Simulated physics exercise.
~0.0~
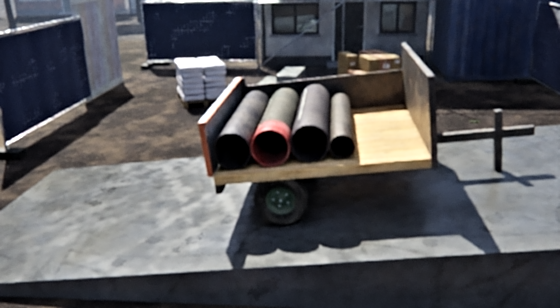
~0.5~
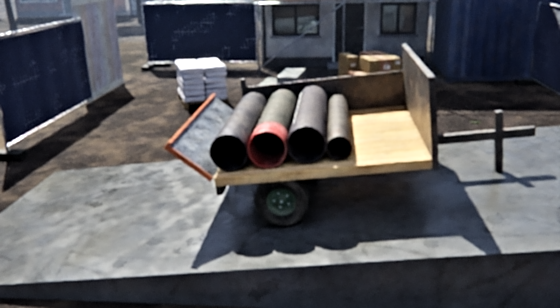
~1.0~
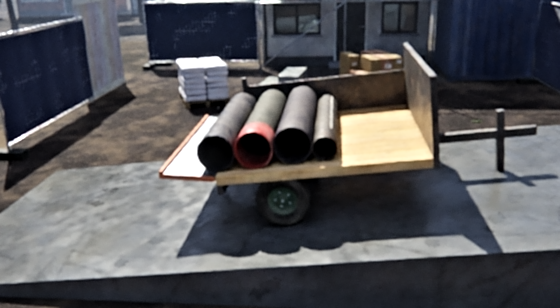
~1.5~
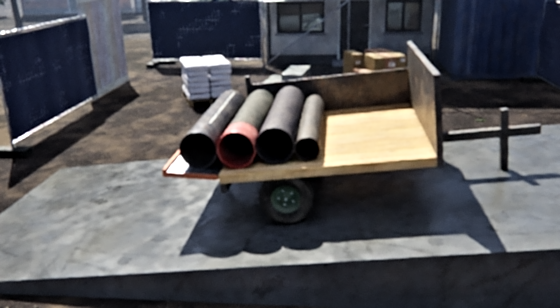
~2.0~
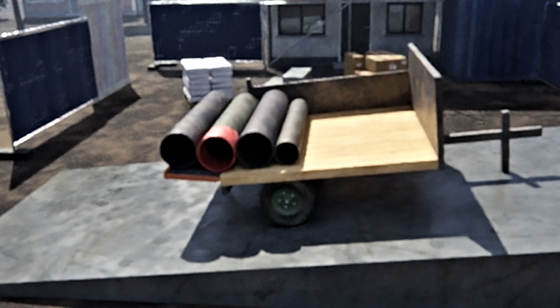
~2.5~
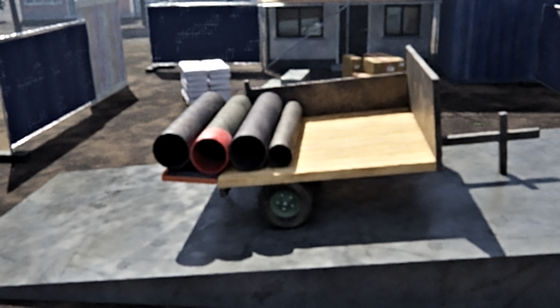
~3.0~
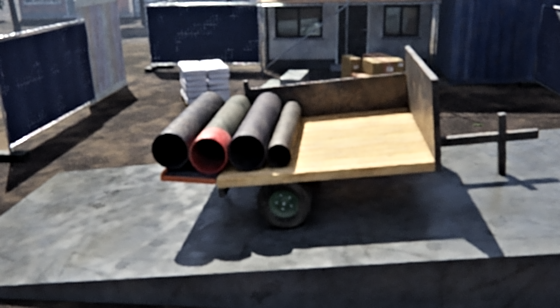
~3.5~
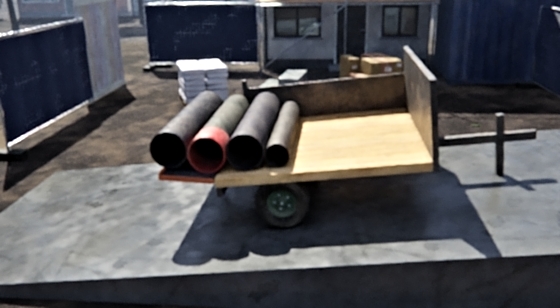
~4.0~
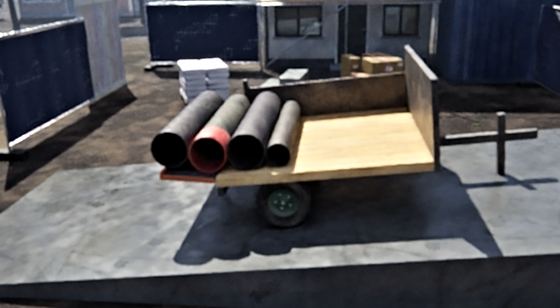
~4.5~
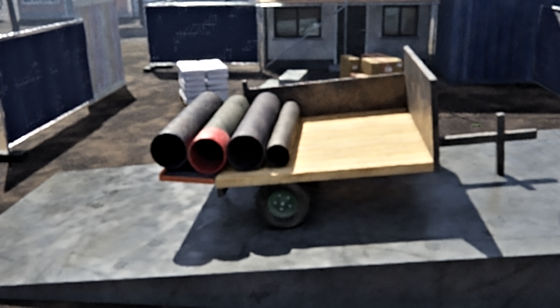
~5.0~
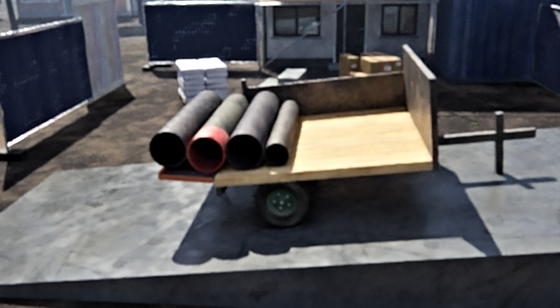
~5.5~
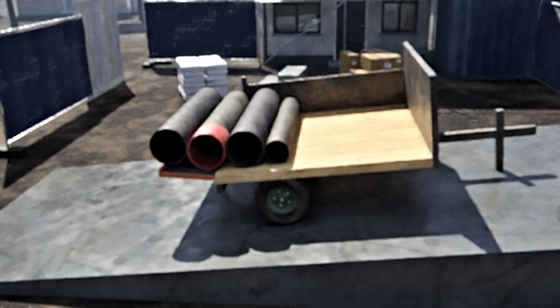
A small wooden trailer with a green-hubbed wheel stands on a grey concrete ramp in a sunny yard, seen from the side by a slightly swaying camera. Four hollow pipes lie side by side at the left of its bed, one red and the others dark, with blue panels, white stacked blocks and a pale building behind. The left tailgate swings down and outward until it lies nearly level. The pipes roll left after it, and the red one crosses onto the lowered gate. They roll back very slightly and settle, the red pipe resting on the gate and none fallen off.
